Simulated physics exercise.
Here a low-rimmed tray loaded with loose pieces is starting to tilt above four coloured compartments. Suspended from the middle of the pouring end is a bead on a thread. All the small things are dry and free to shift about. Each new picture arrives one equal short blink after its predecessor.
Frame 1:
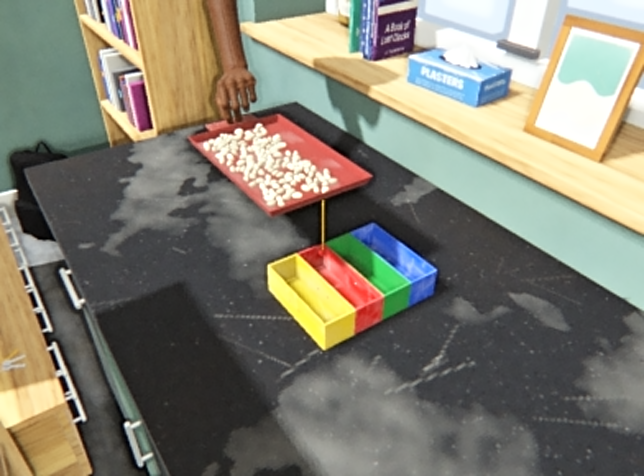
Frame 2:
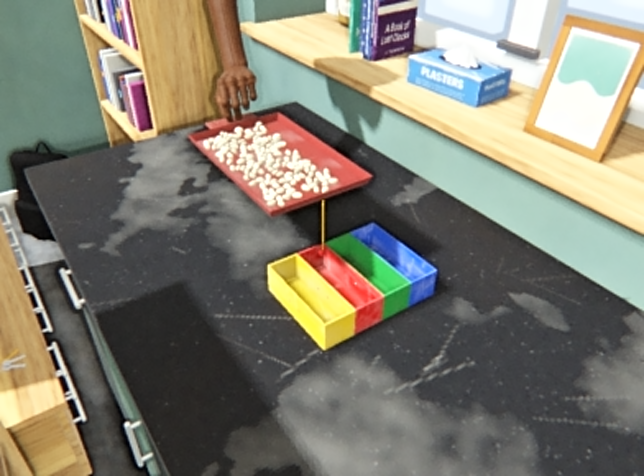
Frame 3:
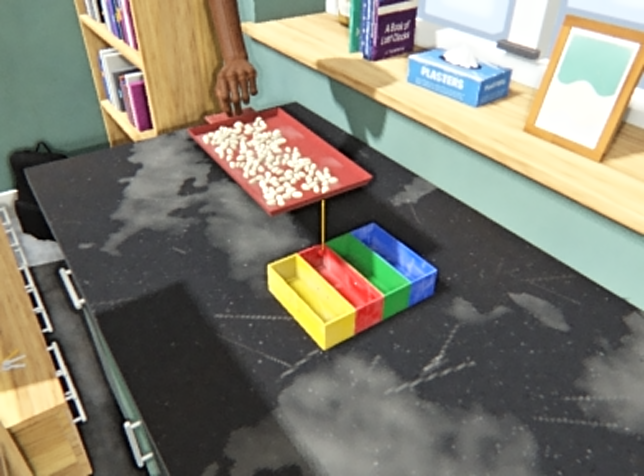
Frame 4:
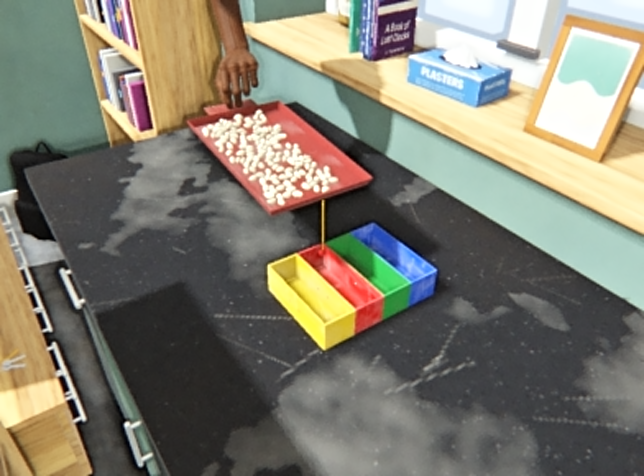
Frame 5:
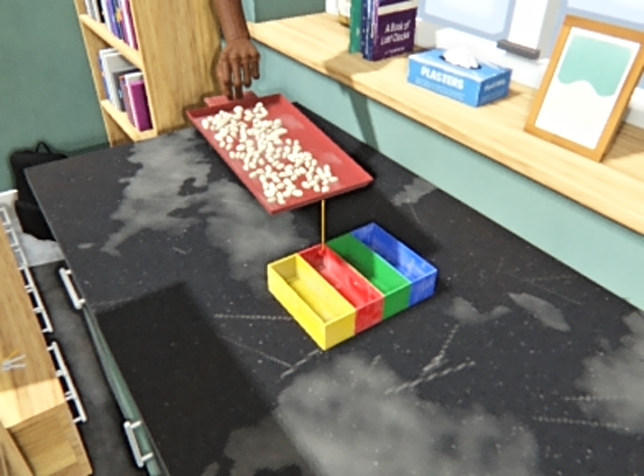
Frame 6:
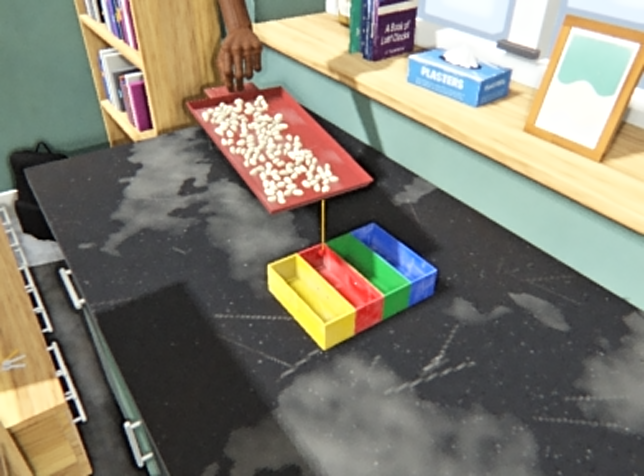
The clip opens on a red tray of white beans lying level on a dark worktop, a hand at its far end, behind a box with yellow, red, green and blue compartments. The hand then slowly raises the far end, tilting the tray slightly toward the box, while the beans barely shift.
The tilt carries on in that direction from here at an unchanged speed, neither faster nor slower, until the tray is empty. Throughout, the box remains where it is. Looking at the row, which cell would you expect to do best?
I would expect the green cell to do best.
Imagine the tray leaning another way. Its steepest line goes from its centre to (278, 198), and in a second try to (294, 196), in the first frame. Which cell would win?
The yellow one, then the yellow cell.
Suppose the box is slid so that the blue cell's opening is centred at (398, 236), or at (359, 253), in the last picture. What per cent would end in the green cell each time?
You'd get near 30 per cent and afterwards near 30 per cent.
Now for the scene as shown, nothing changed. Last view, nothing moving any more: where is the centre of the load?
Near (367, 287).
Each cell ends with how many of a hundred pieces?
Estimated shares - yellow cell close to 10, red cell close to 20, green cell close to 50, blue cell close to 20.
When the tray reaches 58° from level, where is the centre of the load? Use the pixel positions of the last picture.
The load is centred around (333, 180).
Soon after the last picture, tray tipped steeply; most on the tray; a stray few in the green cell; a stray few in the blue cell; a small part falling or outside the box.
A little later, tray tipped right over; a stray few on the tray; about a third in the green cell; about a quarter in the red cell; about a quarter in the blue cell; a small part in the yellow cell; a small part falling or outside the box.
Later still, tray tipped past a quarter turn; about half in the green cell; about a quarter in the red cell; about a quarter in the blue cell; a small part in the yellow cell.
At rest, tray tipped past a quarter turn; about half in the green cell; about a quarter in the red cell; about a quarter in the blue cell; a small part in the yellow cell.
